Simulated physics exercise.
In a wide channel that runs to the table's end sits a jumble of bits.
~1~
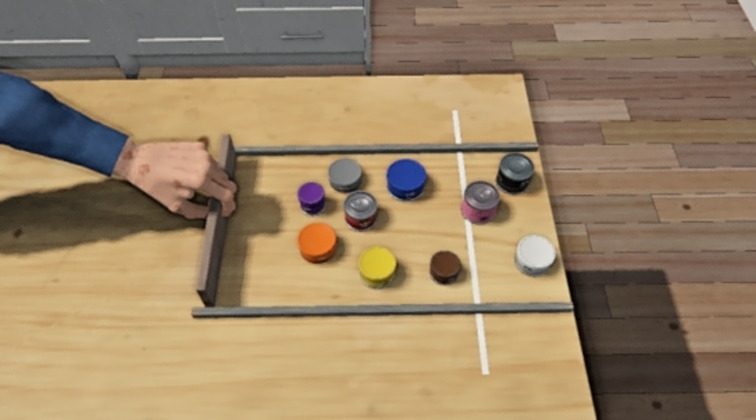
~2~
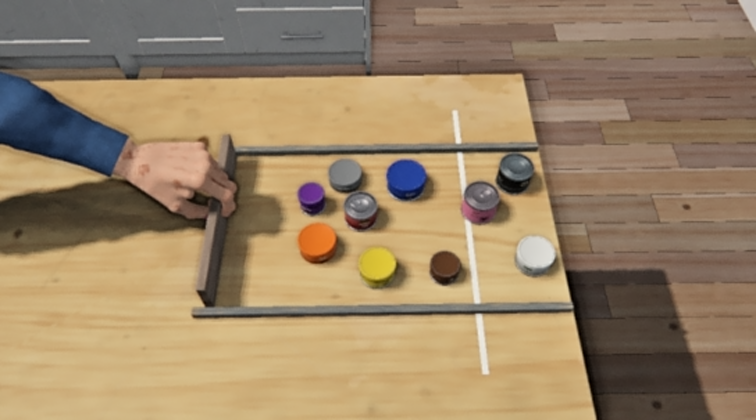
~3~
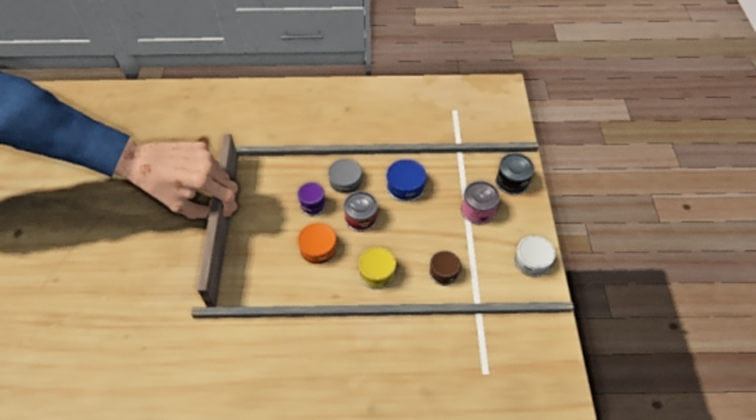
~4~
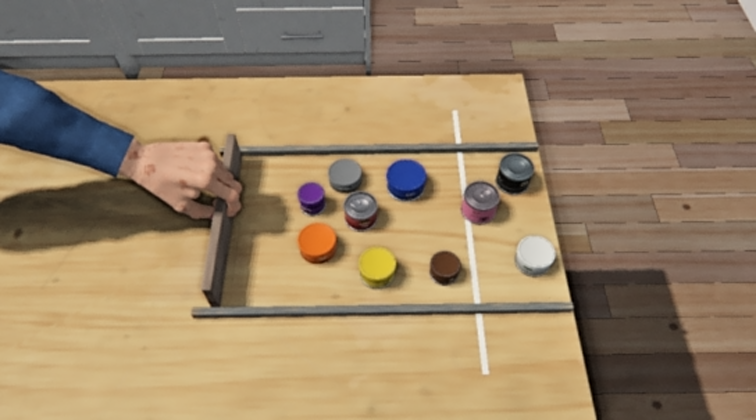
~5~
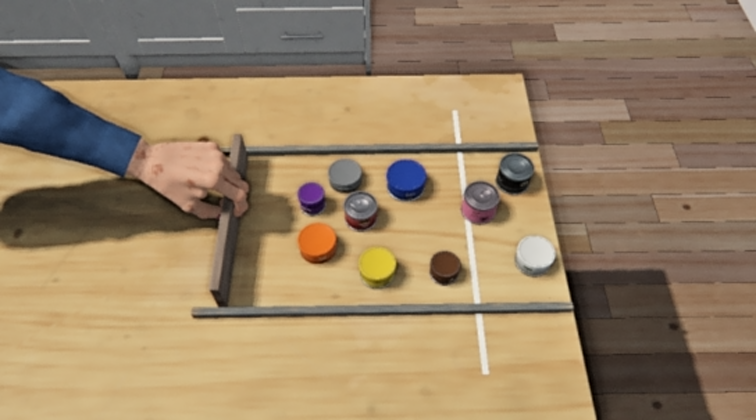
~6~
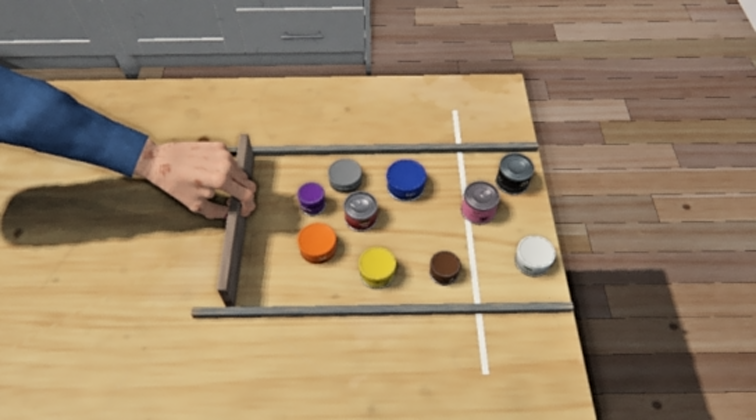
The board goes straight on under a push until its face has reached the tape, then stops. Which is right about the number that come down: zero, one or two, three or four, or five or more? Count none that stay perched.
After the sweep, the pieces gone from the top come to zero, as it turns out.
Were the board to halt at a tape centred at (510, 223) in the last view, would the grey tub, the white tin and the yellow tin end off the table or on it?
The grey tub is still there; as for the white tin, it is no longer there; and the yellow tin is still there.
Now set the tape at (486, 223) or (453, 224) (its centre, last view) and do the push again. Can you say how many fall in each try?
1, then 0.
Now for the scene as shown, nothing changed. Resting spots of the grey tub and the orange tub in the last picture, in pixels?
You'll see the grey tub at (479, 167), with the orange tub at (490, 245).
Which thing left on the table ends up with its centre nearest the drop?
That's the black tin.
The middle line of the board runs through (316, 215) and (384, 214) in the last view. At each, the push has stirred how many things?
That gives 2 for the first and 6 for the second.
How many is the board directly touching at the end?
The count is 5.
Early on, none off yet; white tin at rest near (534, 256); black tin at rest near (515, 174); pink pot at rest near (480, 203).
Finally, the number that fall off is zero.
